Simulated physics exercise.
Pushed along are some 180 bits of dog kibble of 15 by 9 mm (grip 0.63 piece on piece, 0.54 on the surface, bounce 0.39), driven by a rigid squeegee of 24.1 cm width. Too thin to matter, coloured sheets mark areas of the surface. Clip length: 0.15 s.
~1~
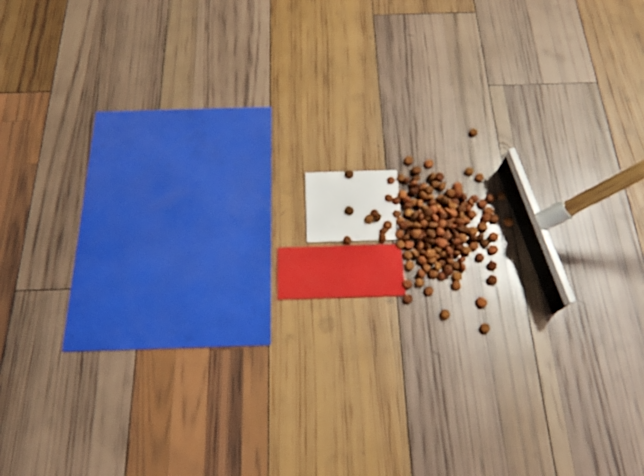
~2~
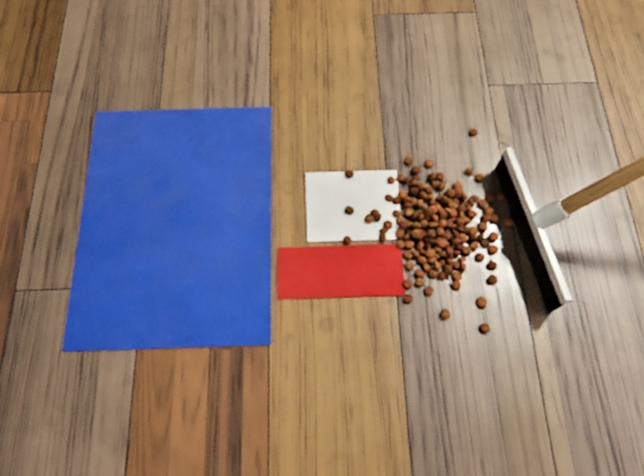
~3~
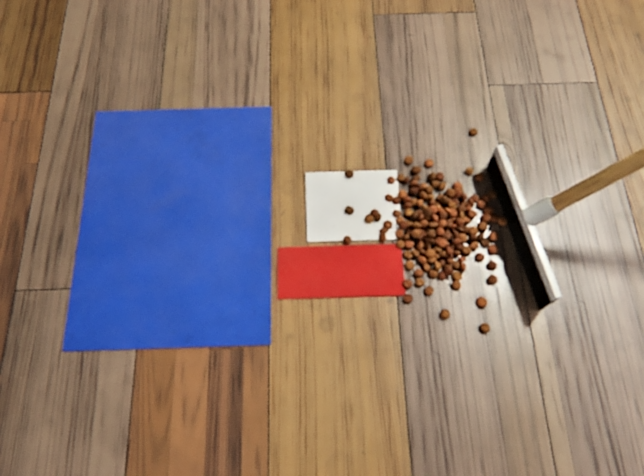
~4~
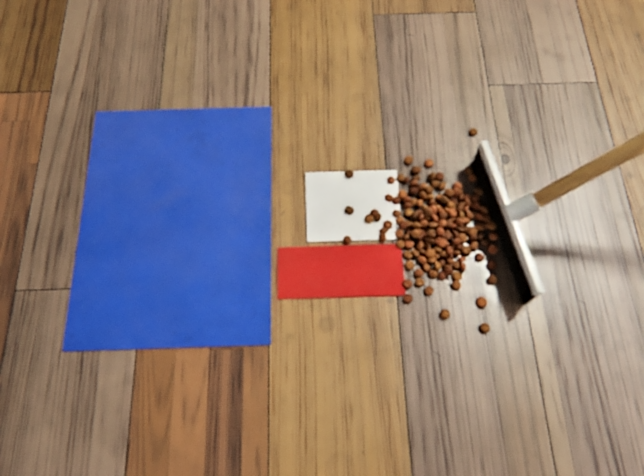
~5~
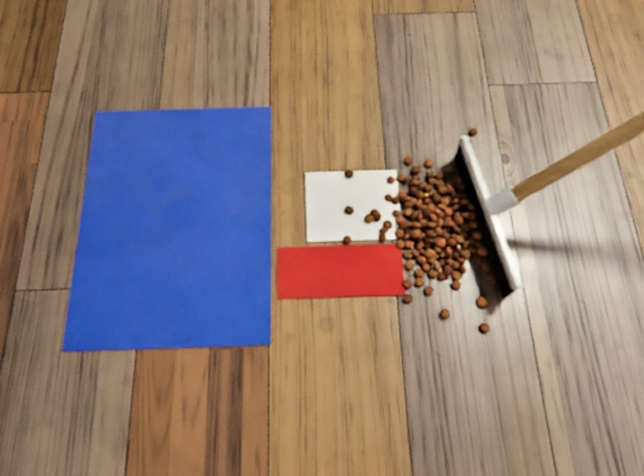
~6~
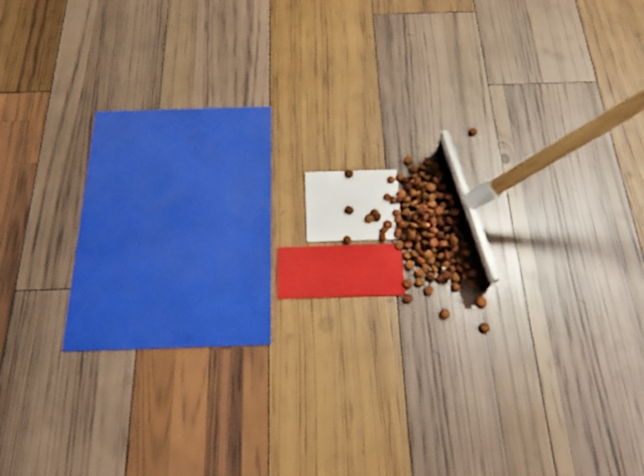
In the video, a squeegee with a wooden handle slides left across a wood floor into a pile of brown kibble, pressing its right side leftward, while a few pieces lie on a white mat beside red and blue mats.
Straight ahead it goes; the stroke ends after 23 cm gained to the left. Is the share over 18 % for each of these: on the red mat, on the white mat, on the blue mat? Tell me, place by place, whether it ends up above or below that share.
Place by place: Red mat, above the mark; white mat, above the mark; blue mat, below the mark.
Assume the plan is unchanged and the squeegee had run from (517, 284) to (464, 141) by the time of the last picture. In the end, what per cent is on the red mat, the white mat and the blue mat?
Red mat 20, white mat 50, blue mat 0.
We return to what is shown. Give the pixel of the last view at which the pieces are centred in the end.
Around (339, 225).
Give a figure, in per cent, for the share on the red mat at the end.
25 per cent.
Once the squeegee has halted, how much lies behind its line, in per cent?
Close to 5 in a hundred, I'd say.
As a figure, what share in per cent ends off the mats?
Roughly 35 per cent.
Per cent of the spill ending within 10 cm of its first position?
I'd put it at close to 15 percent.
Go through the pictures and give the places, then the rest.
The first picture shows squeegee from (568, 301) to (510, 155); moved 0.0 cm; pieces shifted so far, 0; middle of the spill at (442, 224); red mat at (340, 272); white mat at (353, 206); blue mat at (176, 219).
The second picture shows squeegee from (565, 300) to (507, 154); moved 0.5 cm; pieces shifted so far, 0; middle of the spill at (442, 224).
The third picture shows squeegee from (555, 297) to (498, 151); moved 1.8 cm; pieces shifted so far, 4; middle of the spill at (442, 224).
The fourth picture shows squeegee from (537, 292) to (483, 147); moved 4.2 cm; pieces shifted so far, 12; middle of the spill at (442, 224).
The fifth picture shows squeegee from (516, 286) to (463, 142); moved 7.1 cm; pieces shifted so far, 74; middle of the spill at (439, 223).
The sixth picture shows squeegee from (494, 279) to (444, 137); moved 10.2 cm; pieces shifted so far, 135; middle of the spill at (432, 222); red mat at (340, 271); white mat at (353, 205); blue mat at (176, 219).
Then, 0.14 s after the last picture, squeegee 23 cm from its start, spill 23 cm wide; red mat 25 %, white mat 50 %, off the mats 20 %.
Then, 0.28 s after the last picture, squeegee 24 cm from its start, spill 26 cm wide; red mat 25 %, white mat 40 %, off the mats 35 %.
Then, 0.39 s after the last picture, squeegee 24 cm from its start, spill 27 cm wide; red mat 25 %, white mat 40 %, off the mats 35 %.
In the end, red mat 25 %, white mat 40 %, blue mat 5 %, off the mats 35 %.
